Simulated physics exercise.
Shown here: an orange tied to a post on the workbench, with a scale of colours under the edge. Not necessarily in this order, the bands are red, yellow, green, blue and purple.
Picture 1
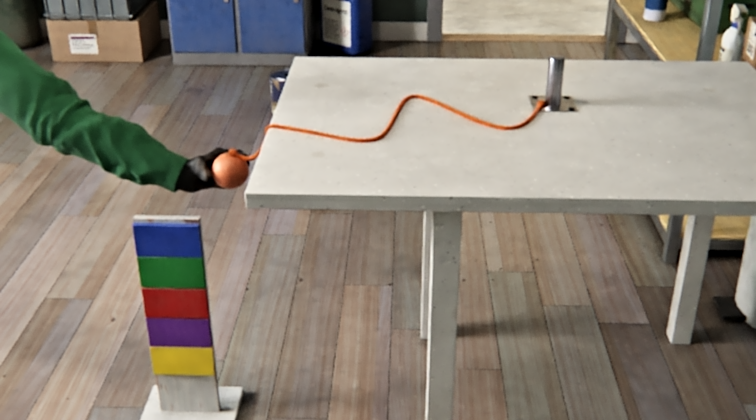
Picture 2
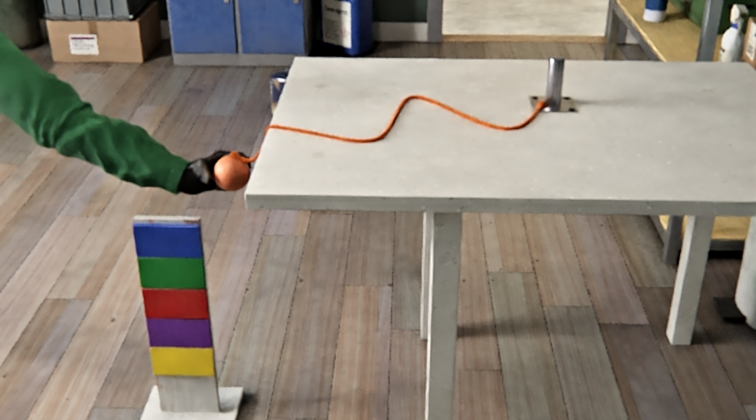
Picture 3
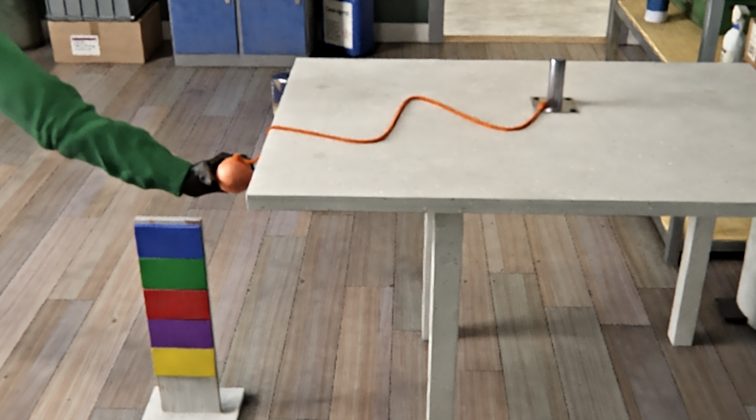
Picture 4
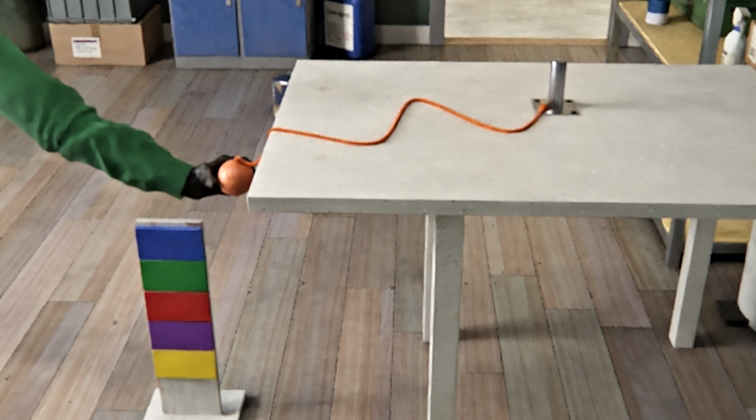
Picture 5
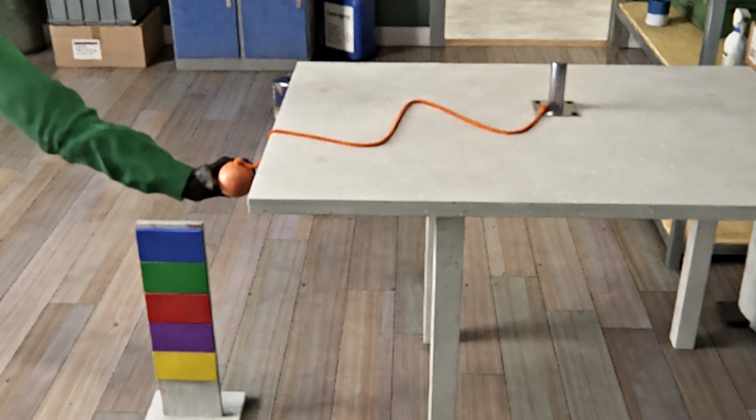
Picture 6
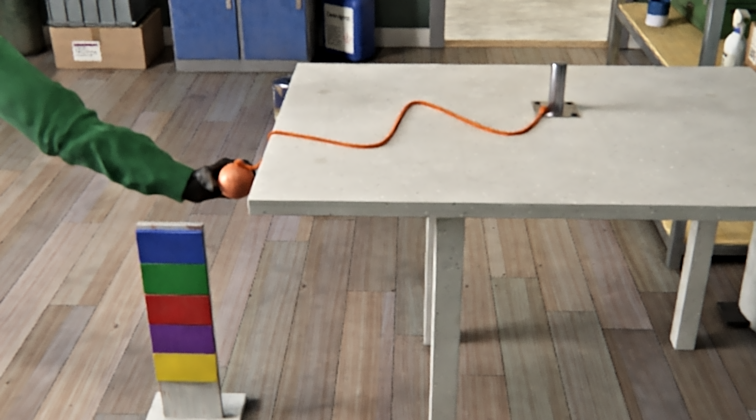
A gloved hand in a green sleeve holding an orange ball on a cord beside a workbench edge, barely moving throughout.
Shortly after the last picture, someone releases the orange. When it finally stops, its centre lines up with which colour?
Purple.
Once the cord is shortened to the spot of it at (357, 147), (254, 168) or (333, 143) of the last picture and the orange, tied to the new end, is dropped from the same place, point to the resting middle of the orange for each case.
In turn, (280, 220) for the first, (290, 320) for the second and (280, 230) for the third.
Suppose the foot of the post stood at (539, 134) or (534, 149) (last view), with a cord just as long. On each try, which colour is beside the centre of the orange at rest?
Try one - yellow; try two - yellow.
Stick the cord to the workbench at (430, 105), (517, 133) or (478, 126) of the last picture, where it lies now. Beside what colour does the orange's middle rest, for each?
Taking the three tries in turn, you'd get green, red and red.
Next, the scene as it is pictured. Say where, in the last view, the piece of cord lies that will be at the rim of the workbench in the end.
It is around (397, 124).
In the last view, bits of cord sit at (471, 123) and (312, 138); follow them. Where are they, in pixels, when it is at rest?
Point one: (419, 116); point two: (284, 237).
Early on, orange near (290, 318); level with purple.
Midway, orange near (280, 336); level with purple.
Finally, orange near (289, 335); level with purple. The cord holds its middle at purple.
